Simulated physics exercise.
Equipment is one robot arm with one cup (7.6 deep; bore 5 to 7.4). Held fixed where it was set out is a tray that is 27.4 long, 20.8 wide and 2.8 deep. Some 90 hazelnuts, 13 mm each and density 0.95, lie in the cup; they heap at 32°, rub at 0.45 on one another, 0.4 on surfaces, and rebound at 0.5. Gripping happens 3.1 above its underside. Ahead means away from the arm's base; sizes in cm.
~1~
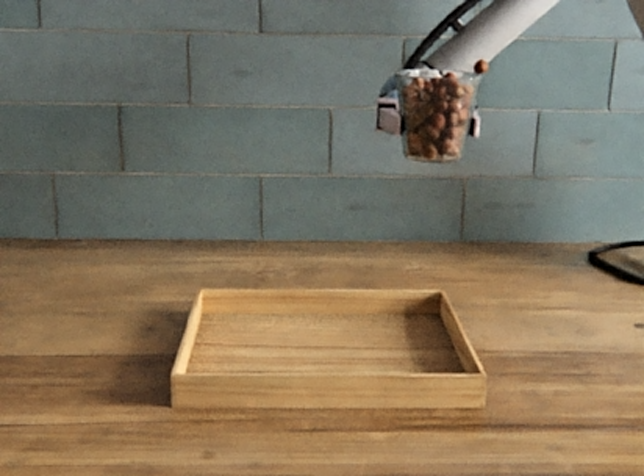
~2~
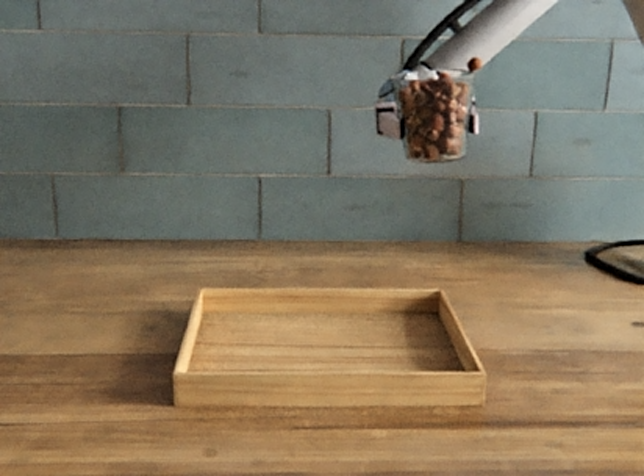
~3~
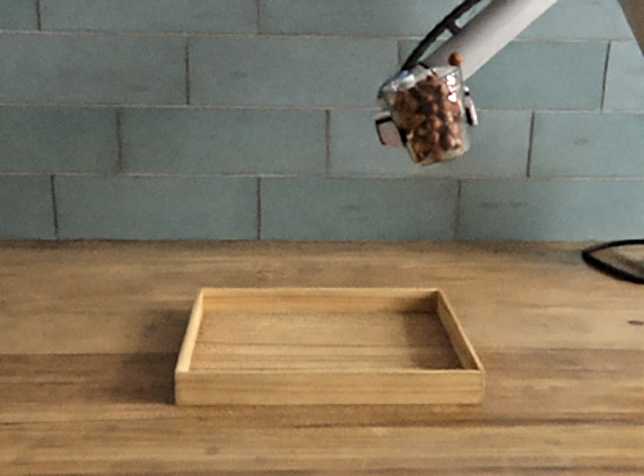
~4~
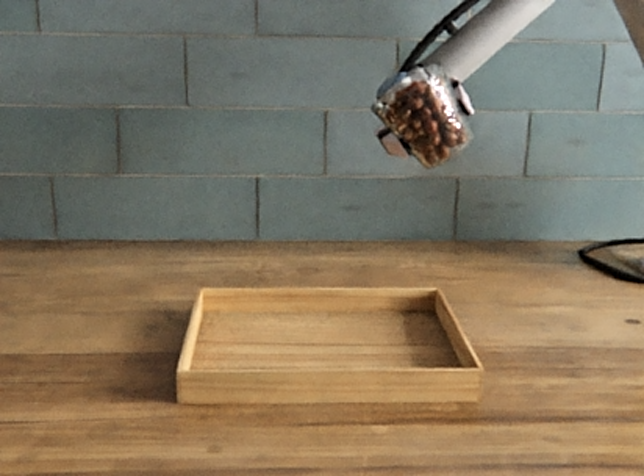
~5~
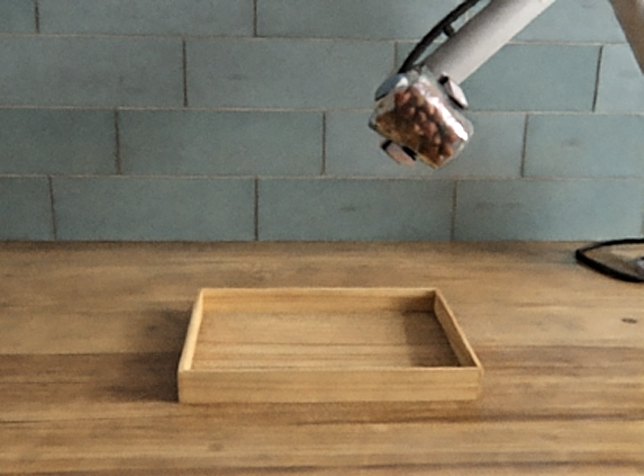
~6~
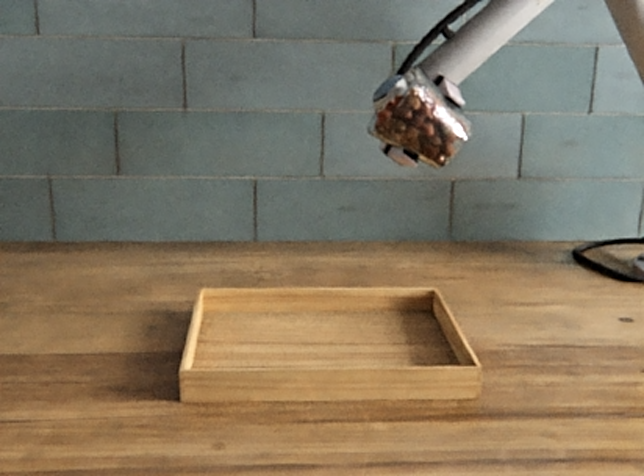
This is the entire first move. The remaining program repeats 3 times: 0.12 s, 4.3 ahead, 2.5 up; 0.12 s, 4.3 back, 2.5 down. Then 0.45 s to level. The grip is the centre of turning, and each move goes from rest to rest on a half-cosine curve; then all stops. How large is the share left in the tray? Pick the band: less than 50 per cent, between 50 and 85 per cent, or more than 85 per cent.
The share is between 50 and 85 per cent.
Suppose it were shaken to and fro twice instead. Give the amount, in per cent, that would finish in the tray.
Probably about 65 in a hundred.
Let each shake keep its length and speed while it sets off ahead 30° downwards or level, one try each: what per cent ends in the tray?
You'd get some 30 per cent with the first setting and some 55 per cent with the second.
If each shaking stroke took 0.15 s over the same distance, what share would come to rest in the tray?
I'd expect close to 55 in a hundred.
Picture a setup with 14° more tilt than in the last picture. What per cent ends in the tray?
Roughly 95 percent.
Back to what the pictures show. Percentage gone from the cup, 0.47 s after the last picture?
Roughly 65 per cent by then.
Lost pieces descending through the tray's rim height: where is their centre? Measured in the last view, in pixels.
Centre: About (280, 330).
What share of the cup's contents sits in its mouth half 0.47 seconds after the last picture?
Around 90 in a hundred.
Then, 0.47 s later, tilted 55° forward, highest piece 27 above the table; 39 in the tray, 32 in the cup, 16 in flight or on a rim.
Then, 0.94 s later, tilted 29° forward, highest piece 25 above the table; 65 in the tray, 15 in the cup, 6 on the table or floor, 1 in flight or on a rim.
Then, 1.37 s later, level, highest piece 23 above the table; 66 in the tray, 15 in the cup, 6 on the table or floor.
Then, 2.42 s later, level, highest piece 23 above the table; 66 in the tray, 15 in the cup, 6 on the table or floor.
At rest, 66 in the tray, 15 in the cup, 6 on the table or floor. That is 76 % in the tray.
